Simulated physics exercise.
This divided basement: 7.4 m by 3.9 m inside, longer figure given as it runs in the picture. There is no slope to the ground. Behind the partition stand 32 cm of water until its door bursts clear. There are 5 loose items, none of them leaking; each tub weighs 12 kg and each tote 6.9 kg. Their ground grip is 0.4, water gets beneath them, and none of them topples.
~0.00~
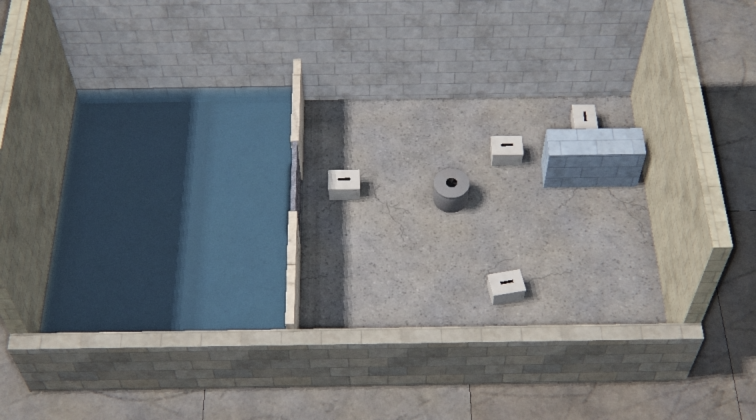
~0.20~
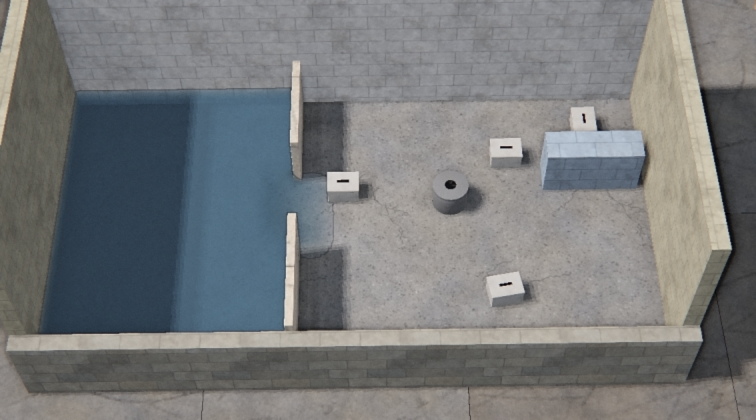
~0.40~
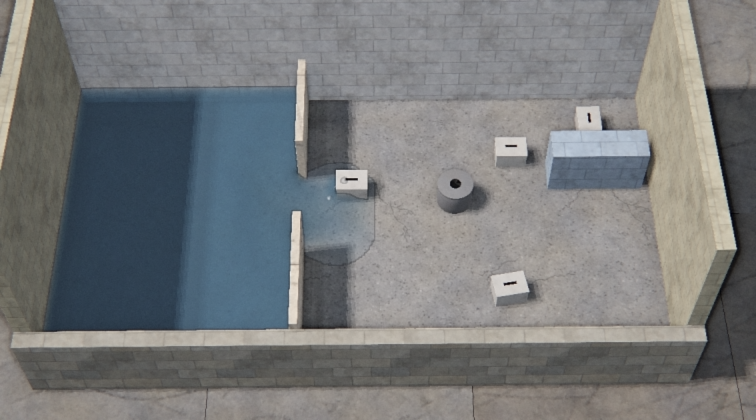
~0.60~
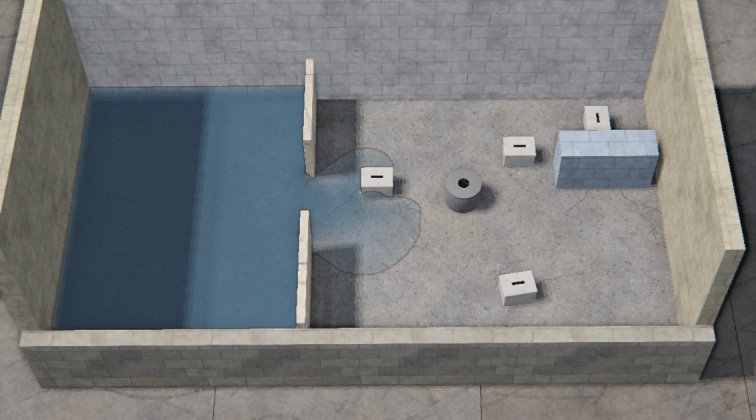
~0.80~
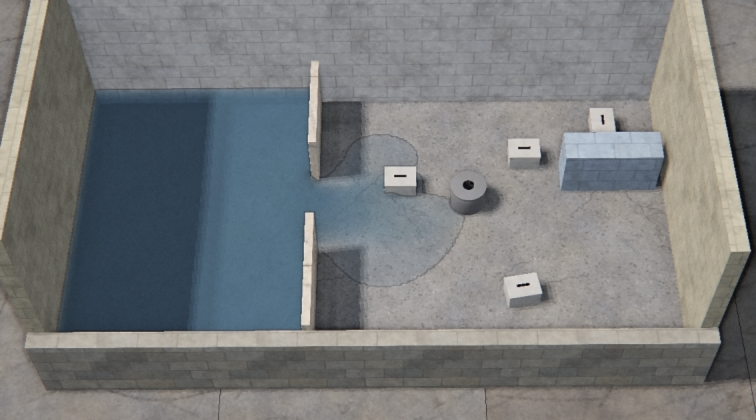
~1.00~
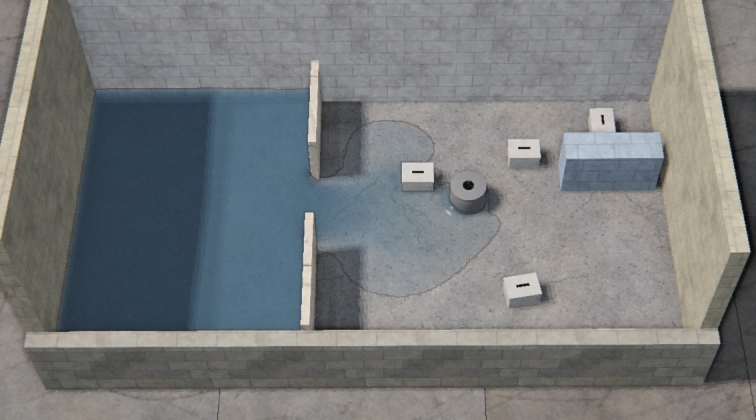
At first, dark blue water fills the left side of a walled room behind a partition, with pale boxes and a gray round tub on the dry floor to the right. Water then spreads through a gap in the partition, and the nearest box slides right toward the tub as the puddle widens around both.
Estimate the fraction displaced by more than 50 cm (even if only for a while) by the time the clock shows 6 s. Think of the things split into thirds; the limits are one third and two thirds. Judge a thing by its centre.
My guess is the top third of the scale.
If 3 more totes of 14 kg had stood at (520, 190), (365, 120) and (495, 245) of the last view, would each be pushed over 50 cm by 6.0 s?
Per the listed order, stays closer, stays closer, goes farther.
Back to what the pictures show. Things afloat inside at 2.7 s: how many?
Count: 1.
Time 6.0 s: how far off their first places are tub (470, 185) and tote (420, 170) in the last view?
Respectively 80 cm and 350 cm.
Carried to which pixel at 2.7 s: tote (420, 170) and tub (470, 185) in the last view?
First near (542, 99), second near (546, 176).
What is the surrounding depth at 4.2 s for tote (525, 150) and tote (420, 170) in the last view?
Close to 10 and 16 centimetres.
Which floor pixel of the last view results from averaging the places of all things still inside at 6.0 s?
At about (592, 190).
After 1.4 s 1 of 5 are over 50 cm from their spots; 0 afloat.
After 2.7 s 4 of 5 are over 50 cm from their spots; 1 afloat.
After 4.2 s 4 of 5 are over 50 cm from their spots; 4 afloat.
After 6.0 s 4 of 5 are over 50 cm from their spots, and 4 have been at some point; 5 afloat.
